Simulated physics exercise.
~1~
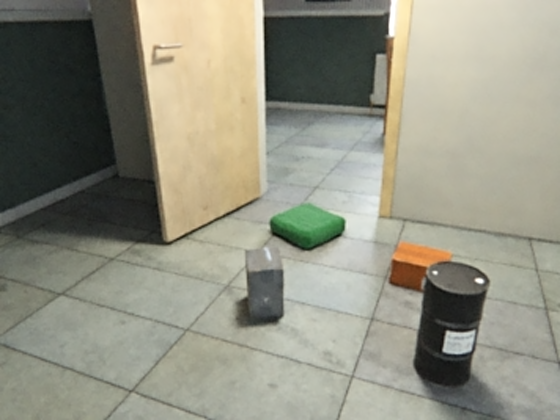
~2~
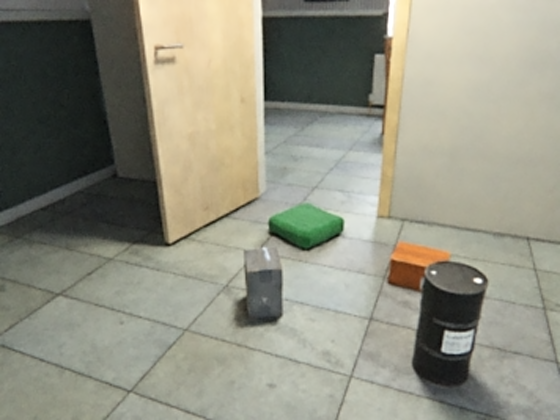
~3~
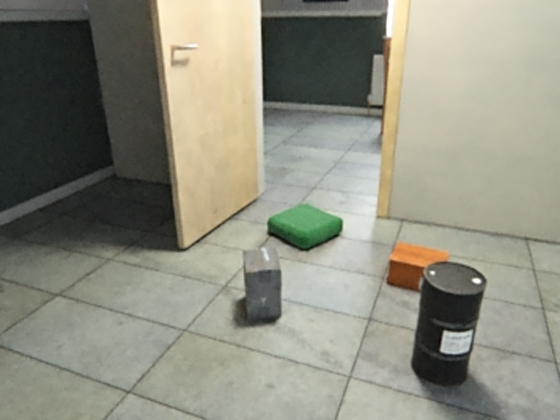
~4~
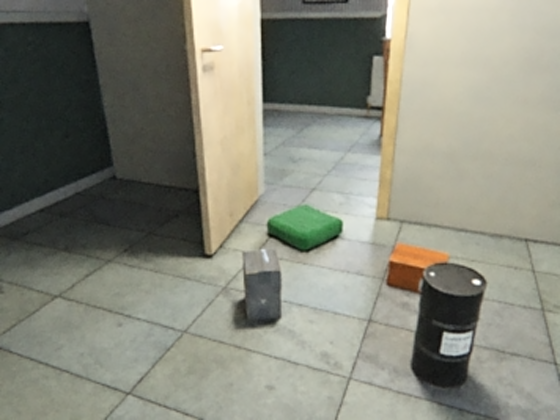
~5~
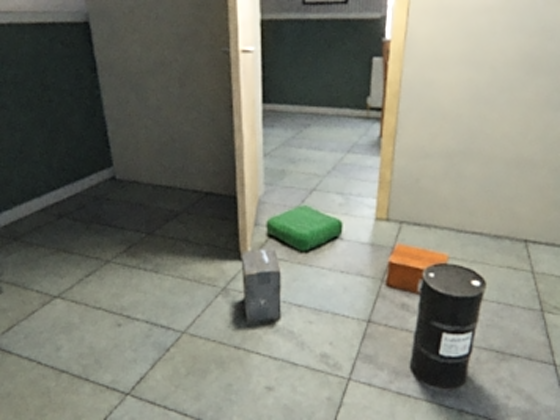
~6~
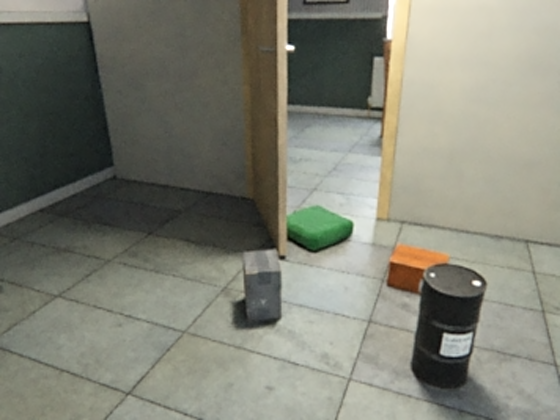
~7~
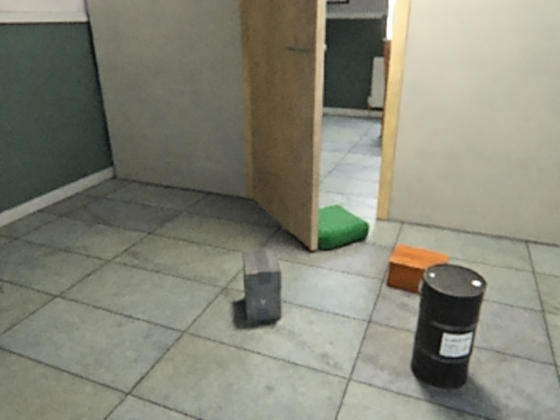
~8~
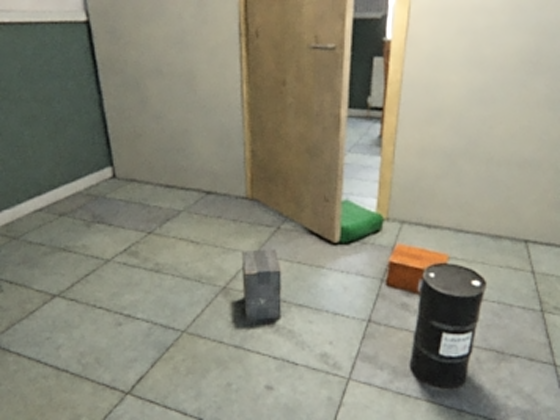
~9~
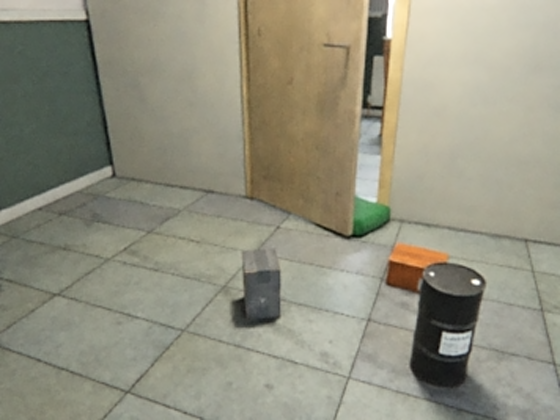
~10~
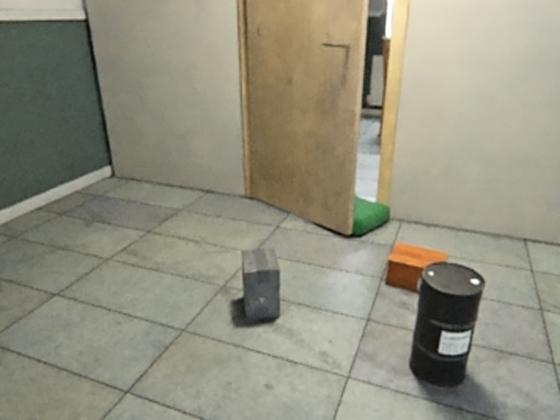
A wooden door swinging towards its frame, pushing a green cushion right along the tiled floor, and stopping still partly open.
